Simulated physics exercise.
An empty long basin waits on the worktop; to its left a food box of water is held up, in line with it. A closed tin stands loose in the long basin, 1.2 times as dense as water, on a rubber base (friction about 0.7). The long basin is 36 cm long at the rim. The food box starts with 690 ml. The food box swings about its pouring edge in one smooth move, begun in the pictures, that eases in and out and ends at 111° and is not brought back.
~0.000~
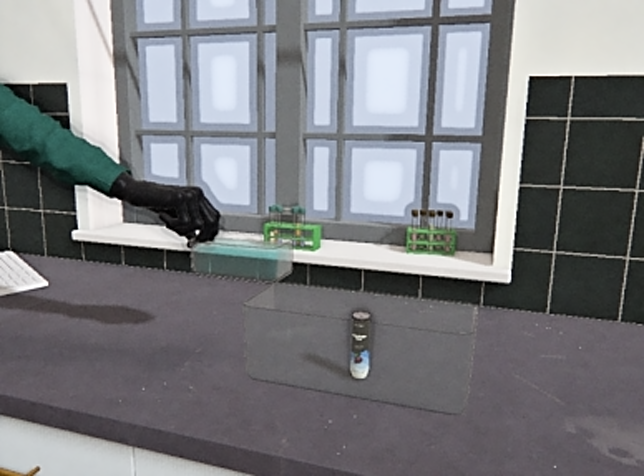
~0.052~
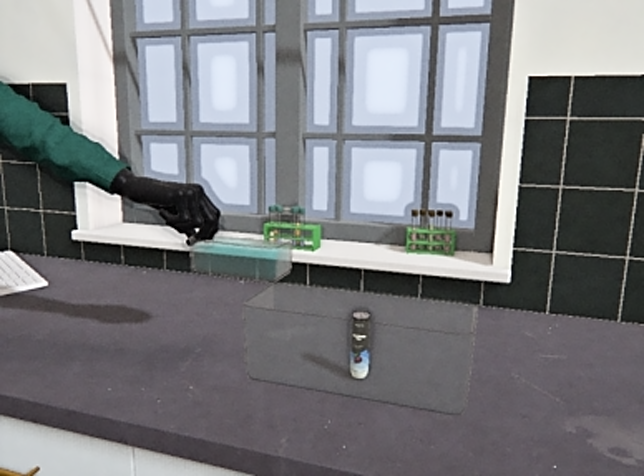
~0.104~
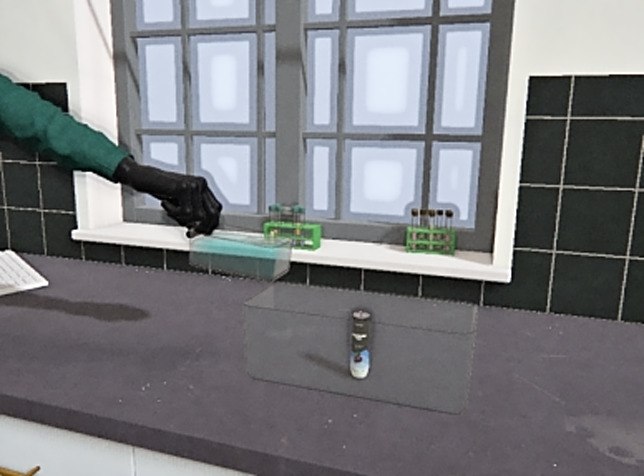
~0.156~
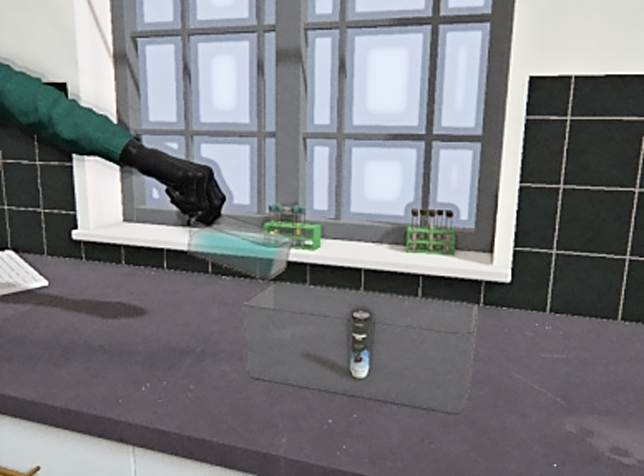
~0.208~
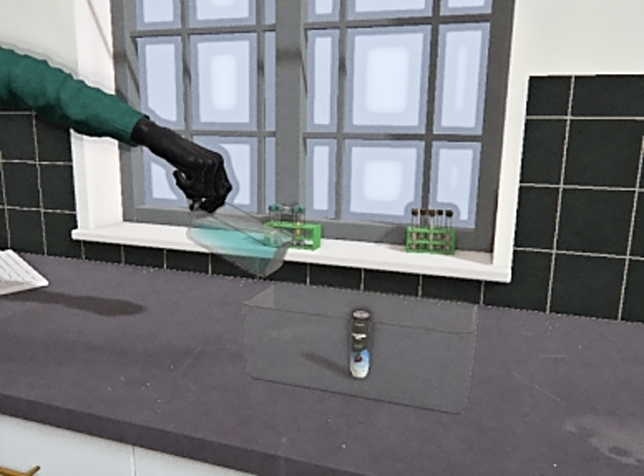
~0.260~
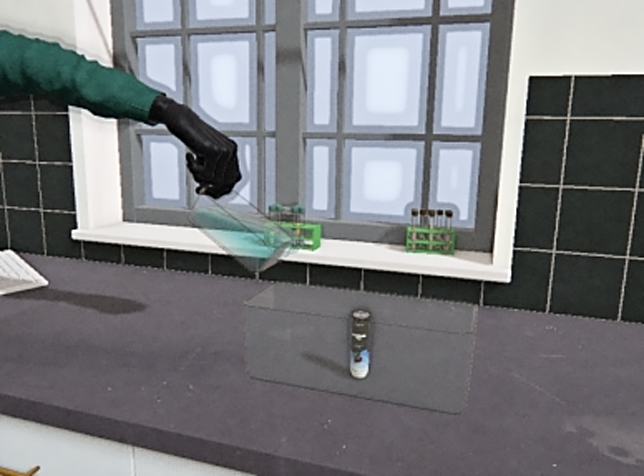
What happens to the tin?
It goes over.
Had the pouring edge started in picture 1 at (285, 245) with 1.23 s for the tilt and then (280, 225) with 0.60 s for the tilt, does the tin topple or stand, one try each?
First it remains upright; then it topples.
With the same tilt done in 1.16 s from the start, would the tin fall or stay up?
The tin topples.
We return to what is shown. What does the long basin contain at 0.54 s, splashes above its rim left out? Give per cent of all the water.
About 32 per cent.
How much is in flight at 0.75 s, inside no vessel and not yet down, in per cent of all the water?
Near 4 in a hundred.
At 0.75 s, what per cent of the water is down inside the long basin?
About 94 per cent.
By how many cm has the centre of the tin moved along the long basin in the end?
Some 7.0 cm.
By 0.54 s the tilt is 98° and 14 per cent is still to pour; the tin stands where it began.
By 0.75 s the tilt is 111° and 0 per cent is still to pour; the tin leans 56°.
By 0.96 s the tilt is 111° and 0 per cent is still to pour; the tin lies on its side.
By 1.20 s the tilt is 111° and 0 per cent is still to pour; the tin lies on its side.
At rest the tin lies on its side.
